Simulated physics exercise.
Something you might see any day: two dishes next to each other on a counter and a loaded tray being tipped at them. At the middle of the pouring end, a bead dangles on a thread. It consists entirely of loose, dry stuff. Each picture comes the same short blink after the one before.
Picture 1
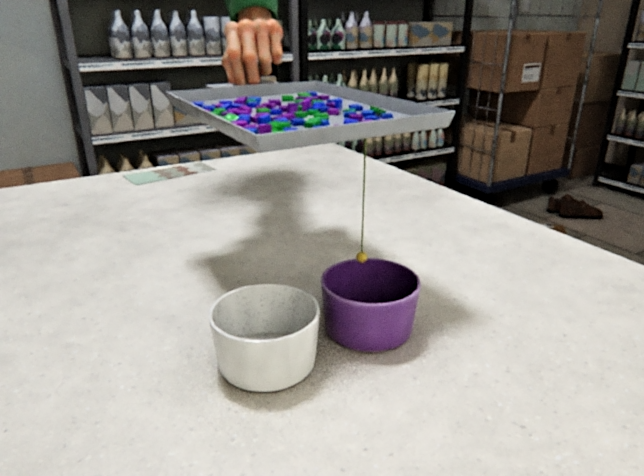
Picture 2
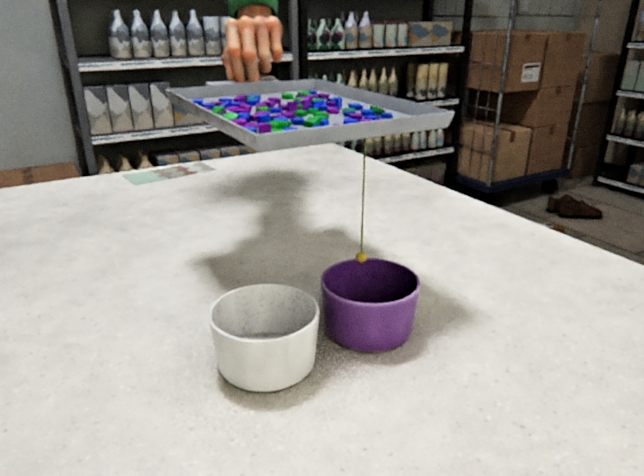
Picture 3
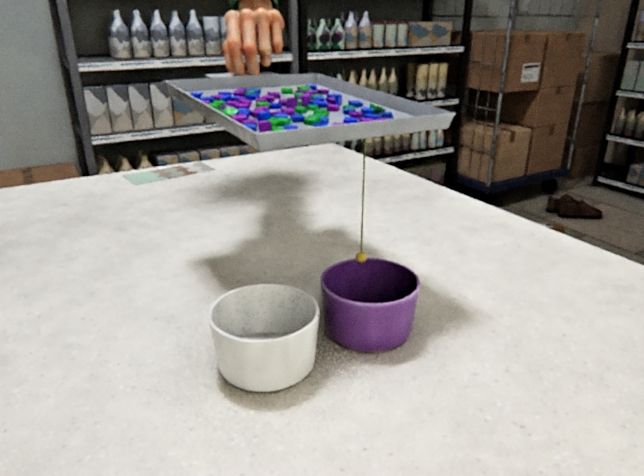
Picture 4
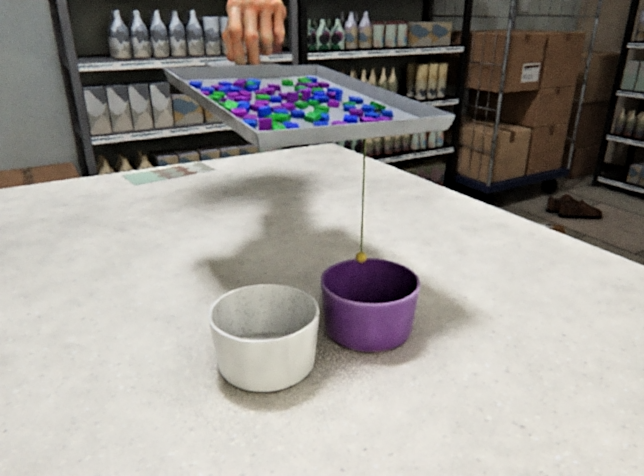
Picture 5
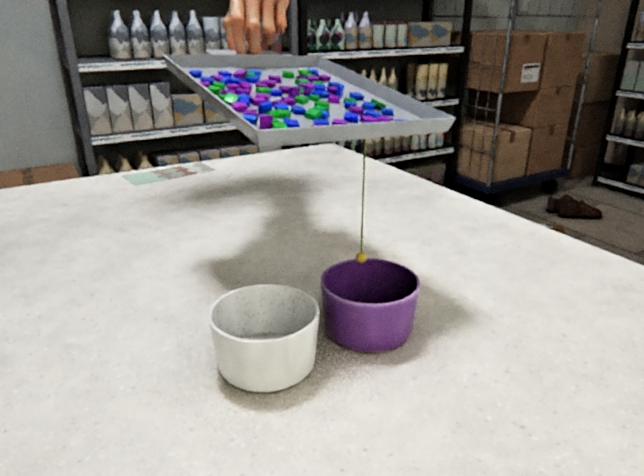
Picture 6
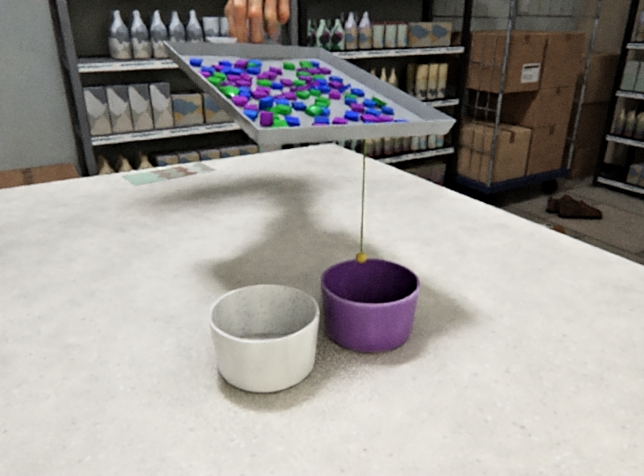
A shallow grey tray of small blue, green and purple tiles is held by a hand above a pale tabletop, seen from slightly above in a storeroom with shelved bottles and stacked cardboard boxes. Below are a white dish at left and a purple dish at right, with a yellow bead hanging on a thread. The tray's far side gradually rises, tilting it towards the steady camera and slightly rightward.
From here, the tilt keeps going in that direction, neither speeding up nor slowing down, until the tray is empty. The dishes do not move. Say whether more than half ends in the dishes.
The load mostly goes elsewhere.
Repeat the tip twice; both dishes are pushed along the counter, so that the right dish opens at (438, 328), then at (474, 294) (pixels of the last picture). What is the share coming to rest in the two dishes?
Close to 0 in a hundred, then close to 20 in a hundred.
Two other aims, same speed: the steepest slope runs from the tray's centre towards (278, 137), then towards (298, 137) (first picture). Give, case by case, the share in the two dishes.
70 % then 80 %, roughly.
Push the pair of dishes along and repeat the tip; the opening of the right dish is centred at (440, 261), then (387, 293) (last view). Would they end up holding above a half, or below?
Result, first setup: A majority share; second setup: A minority share.
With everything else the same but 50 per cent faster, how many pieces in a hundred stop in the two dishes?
About 20 %.
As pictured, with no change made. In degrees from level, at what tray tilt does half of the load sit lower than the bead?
105°.
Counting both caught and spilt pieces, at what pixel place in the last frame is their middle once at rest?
Near pixel (443, 317).
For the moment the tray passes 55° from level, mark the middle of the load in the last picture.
The middle of the pieces sits at roughly (376, 96).
Just after the last frame, tray tipped steeply; every one on the tray.
A moment on, tray tipped right over; the larger part on the tray; about a tenth outside both; just a few in the air.
Further on, tray tipped past a quarter turn; roughly a quarter in the right dish; the larger part outside both.
When it is over, tray tipped past a quarter turn; not one in the left dish; roughly a quarter in the right dish; the larger part outside both.
